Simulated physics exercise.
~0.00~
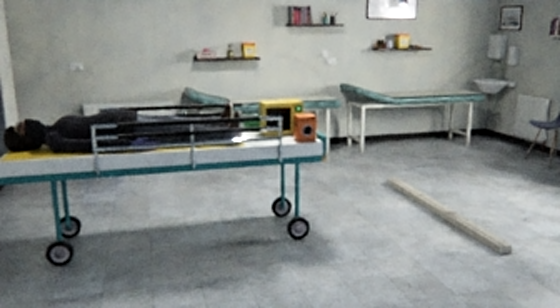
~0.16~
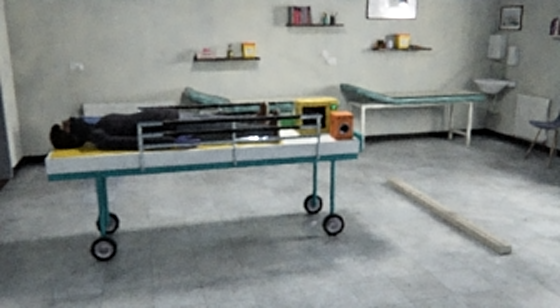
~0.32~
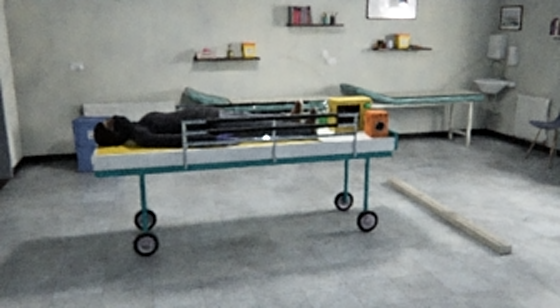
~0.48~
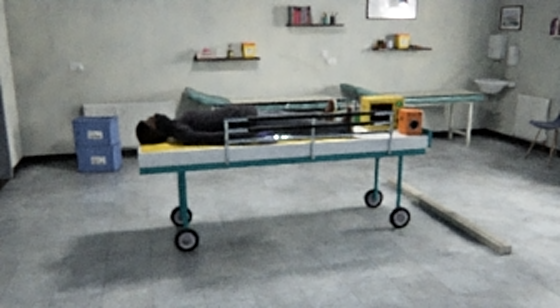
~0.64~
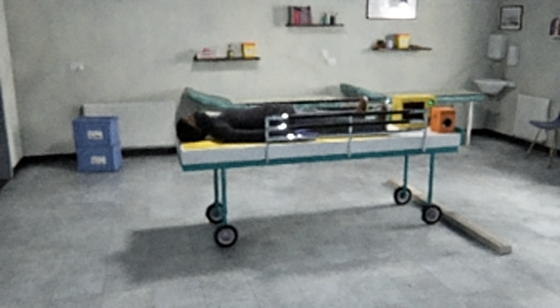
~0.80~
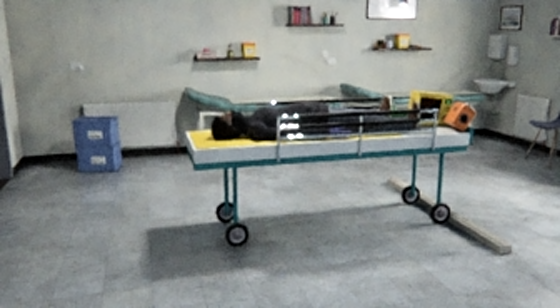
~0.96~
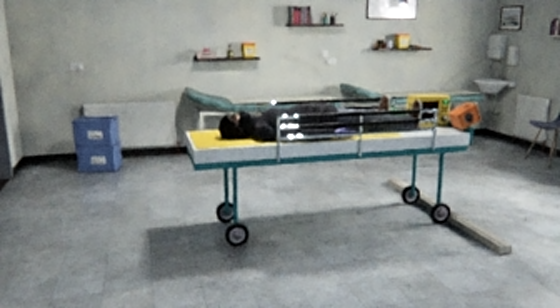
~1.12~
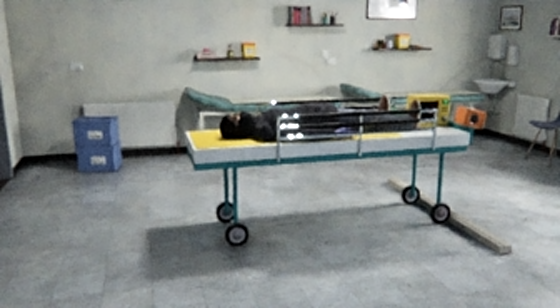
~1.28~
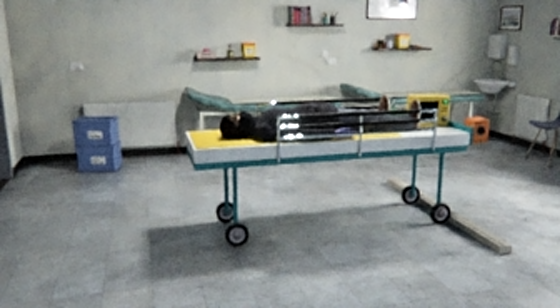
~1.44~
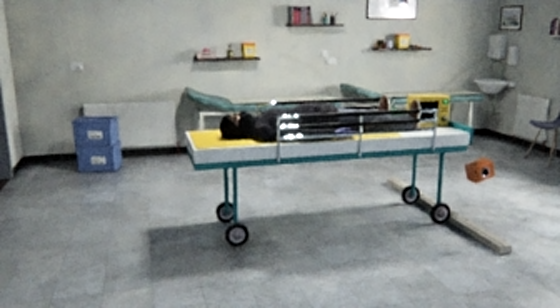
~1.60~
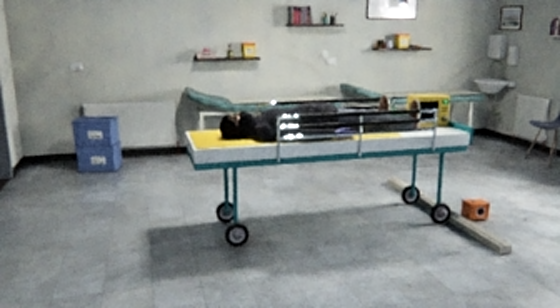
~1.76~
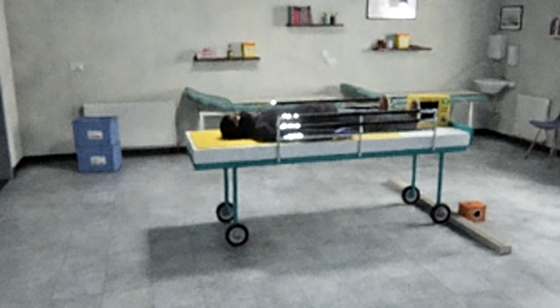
The clip opens on a wheeled trolley rolling right across a grey-floored room, carrying a dark figure lying flat behind side rails, with a yellow device and an orange box near the right end. As the trolley moves away from the left, two stacked blue boxes come into view by the wall. It stops abruptly at a long bar on the floor, and the figure slides slightly farther along. The orange box tips over the right end, tumbles off and drops to the floor. It comes to rest on its side by the bar, while the figure and yellow device remain aboard.
